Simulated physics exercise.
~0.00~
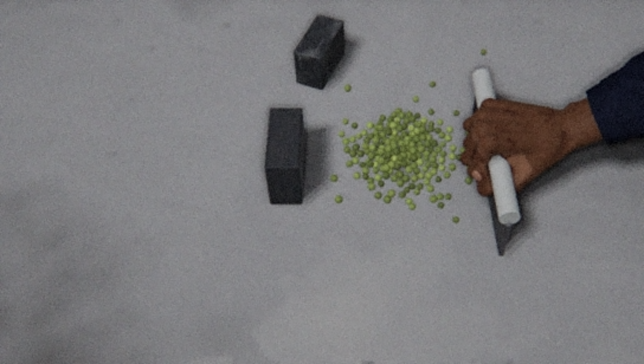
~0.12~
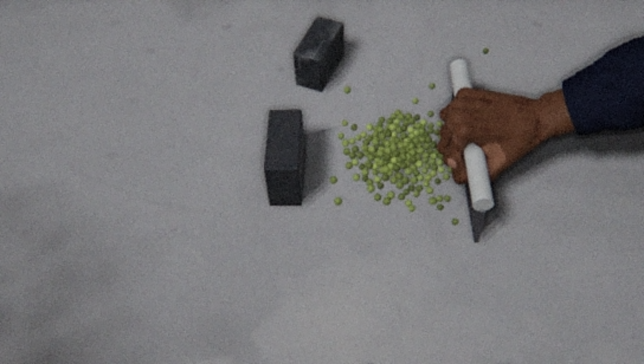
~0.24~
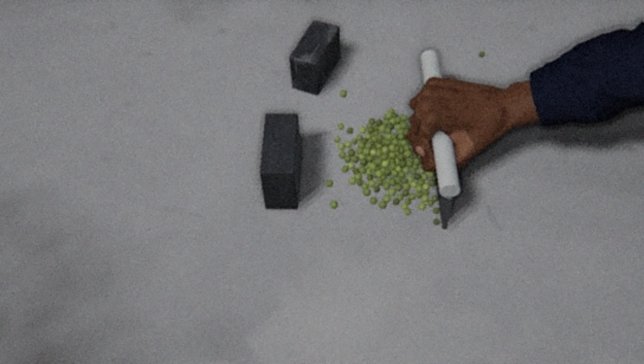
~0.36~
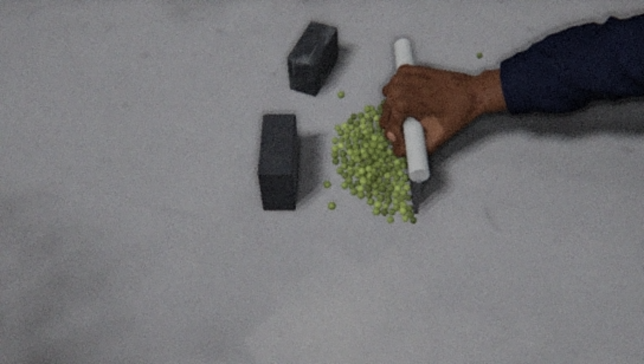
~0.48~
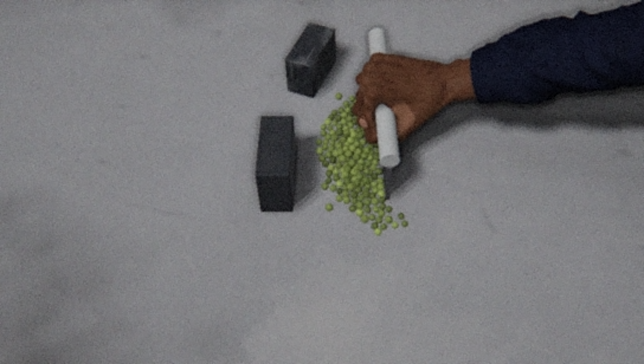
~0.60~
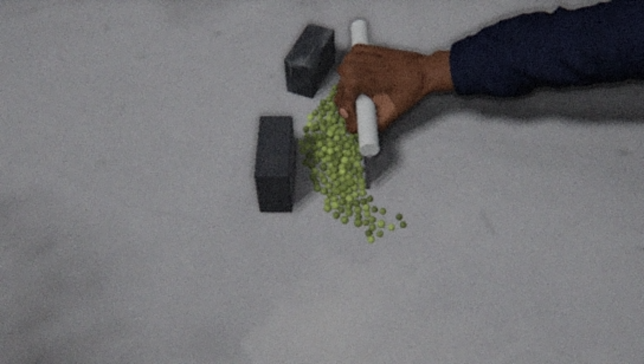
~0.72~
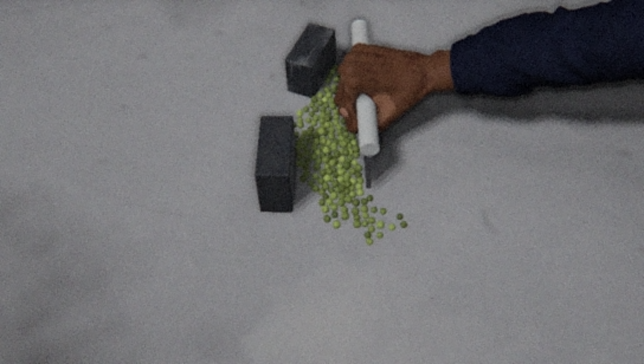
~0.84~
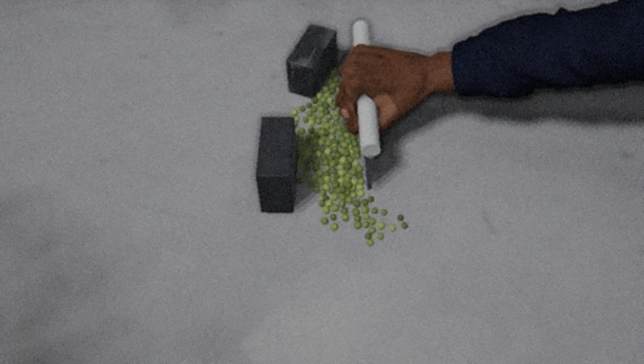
Hand with a scraper sweeping green dried peas left toward two dark blocks, then stopping with most heaped before them.
